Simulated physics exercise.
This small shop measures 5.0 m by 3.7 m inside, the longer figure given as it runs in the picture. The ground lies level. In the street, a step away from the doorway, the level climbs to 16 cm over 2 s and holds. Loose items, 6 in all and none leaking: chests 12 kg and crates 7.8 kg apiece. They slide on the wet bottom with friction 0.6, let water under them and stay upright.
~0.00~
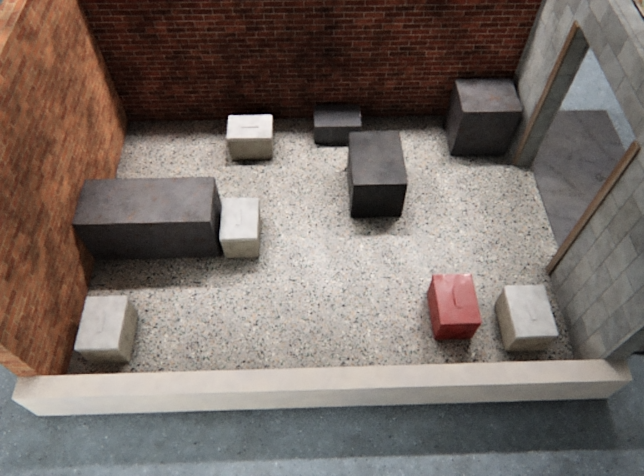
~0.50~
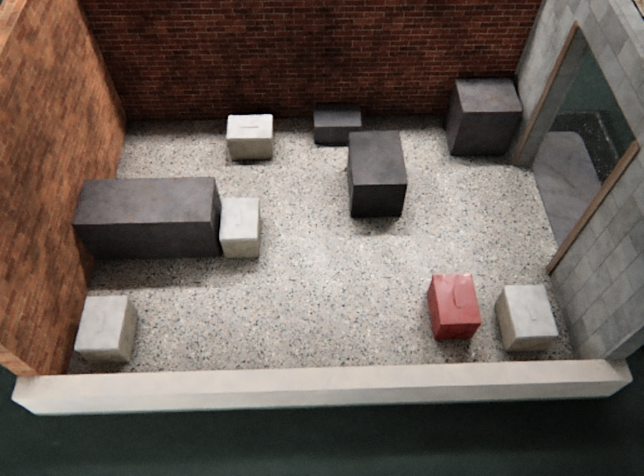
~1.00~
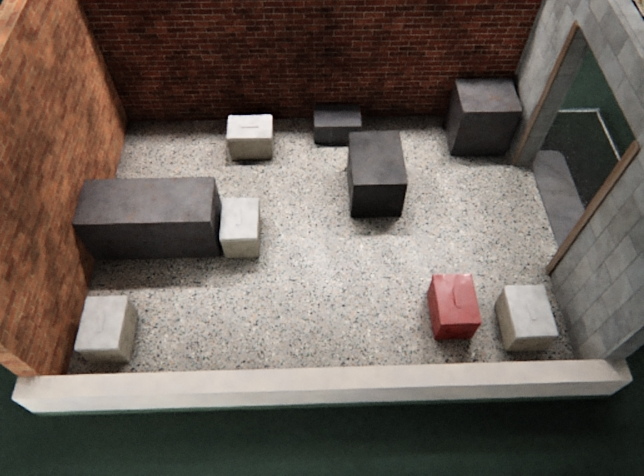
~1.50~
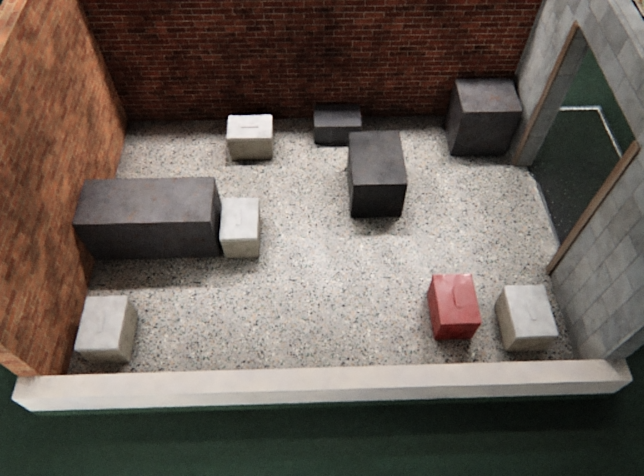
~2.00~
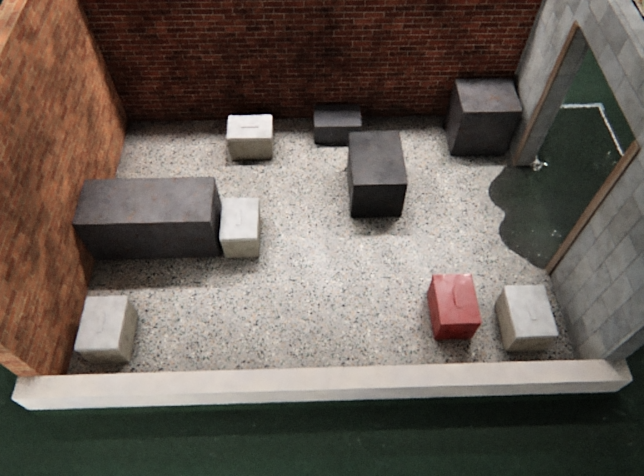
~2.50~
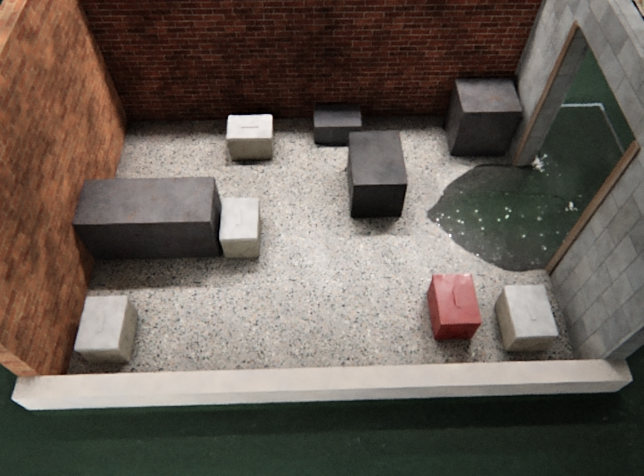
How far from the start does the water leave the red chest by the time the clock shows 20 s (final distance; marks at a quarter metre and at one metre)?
The red chest slides a little.
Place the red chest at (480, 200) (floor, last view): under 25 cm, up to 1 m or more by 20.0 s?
It ends far away.
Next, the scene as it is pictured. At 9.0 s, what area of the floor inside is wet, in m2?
Roughly 16 m2.
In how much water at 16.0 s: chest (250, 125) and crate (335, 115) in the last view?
Roughly 11 and 11 cm.
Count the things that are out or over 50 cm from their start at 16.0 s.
By then 4.
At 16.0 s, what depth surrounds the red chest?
About 8 cm.
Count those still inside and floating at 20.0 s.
At that moment 6.
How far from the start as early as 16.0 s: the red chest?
About 60 cm.
After 4.0 s the red chest is near (457, 298), 0.0 m from its start, aground; 0 afloat.
After 9.0 s the red chest is near (457, 323), 0.3 m from its start, afloat; 3 afloat.
After 16.0 s the red chest is near (523, 314), 0.6 m from its start, afloat; 6 afloat.
After 20.0 s the red chest is near (434, 335), 0.5 m from its start, afloat; 6 afloat.
